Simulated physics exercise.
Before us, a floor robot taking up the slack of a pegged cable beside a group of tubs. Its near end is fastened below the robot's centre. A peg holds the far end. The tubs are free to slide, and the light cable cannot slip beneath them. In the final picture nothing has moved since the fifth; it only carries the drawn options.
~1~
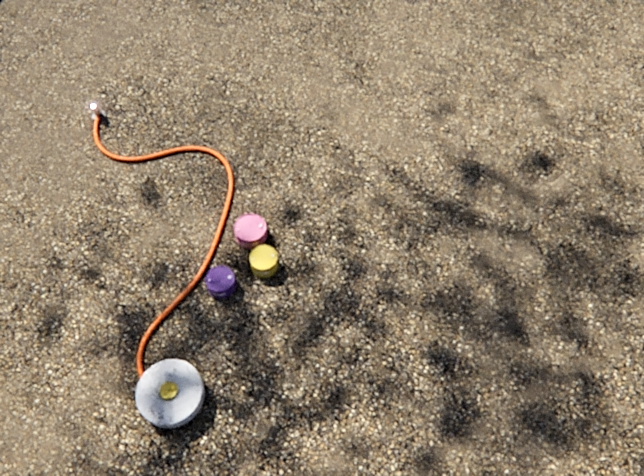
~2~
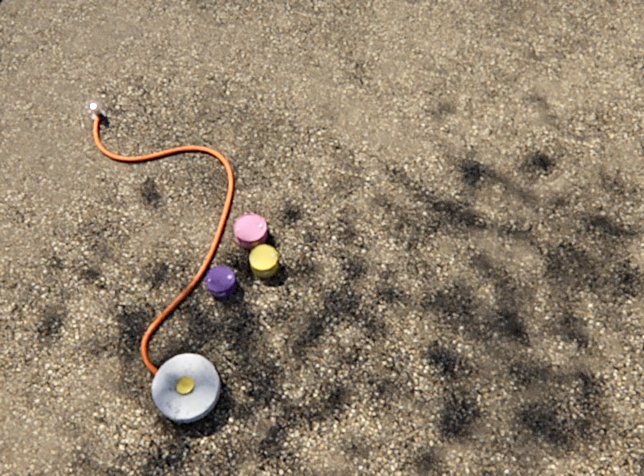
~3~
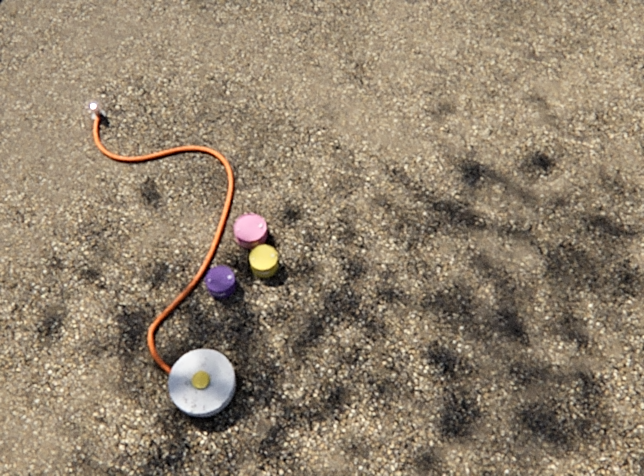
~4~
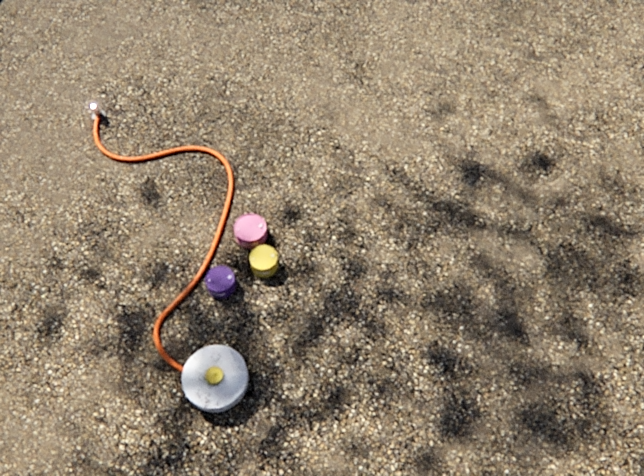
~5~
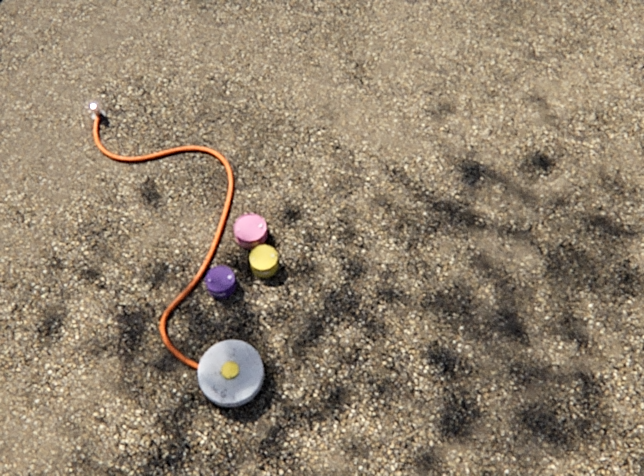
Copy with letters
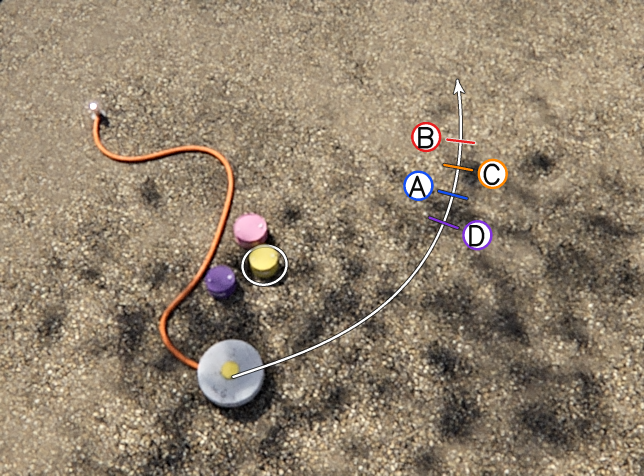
In this clip, a round, pale grey device with a yellow centre slides steadily rightward and slightly upward over rough ground, drawing the lower end of a curving orange cable along, while pink, yellow and purple tubs stay still.
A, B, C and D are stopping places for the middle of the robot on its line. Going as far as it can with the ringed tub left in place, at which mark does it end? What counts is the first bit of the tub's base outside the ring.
The farthest safe stop is D.
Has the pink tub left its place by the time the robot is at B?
Yes.
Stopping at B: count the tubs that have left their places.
Three.
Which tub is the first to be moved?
The purple one.
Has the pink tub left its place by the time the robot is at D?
No.
On the marked copy, A at (453, 195); B at (461, 141); C at (458, 168); D at (444, 223); the ring at (265, 265); the route from (233, 377) via (434, 244) to (457, 81).
With D. Early on, robot (332, 335); yellow tub (264, 261).
Further on, robot (408, 278); yellow tub (264, 261).
At the end, robot (445, 218); yellow tub (264, 261); purple tub (233, 262); the yellow tub is still in its ring.
As for the rest, A drags the ringed tub to (270, 243); B drags the ringed tub to (281, 208); C drags the ringed tub to (276, 225).
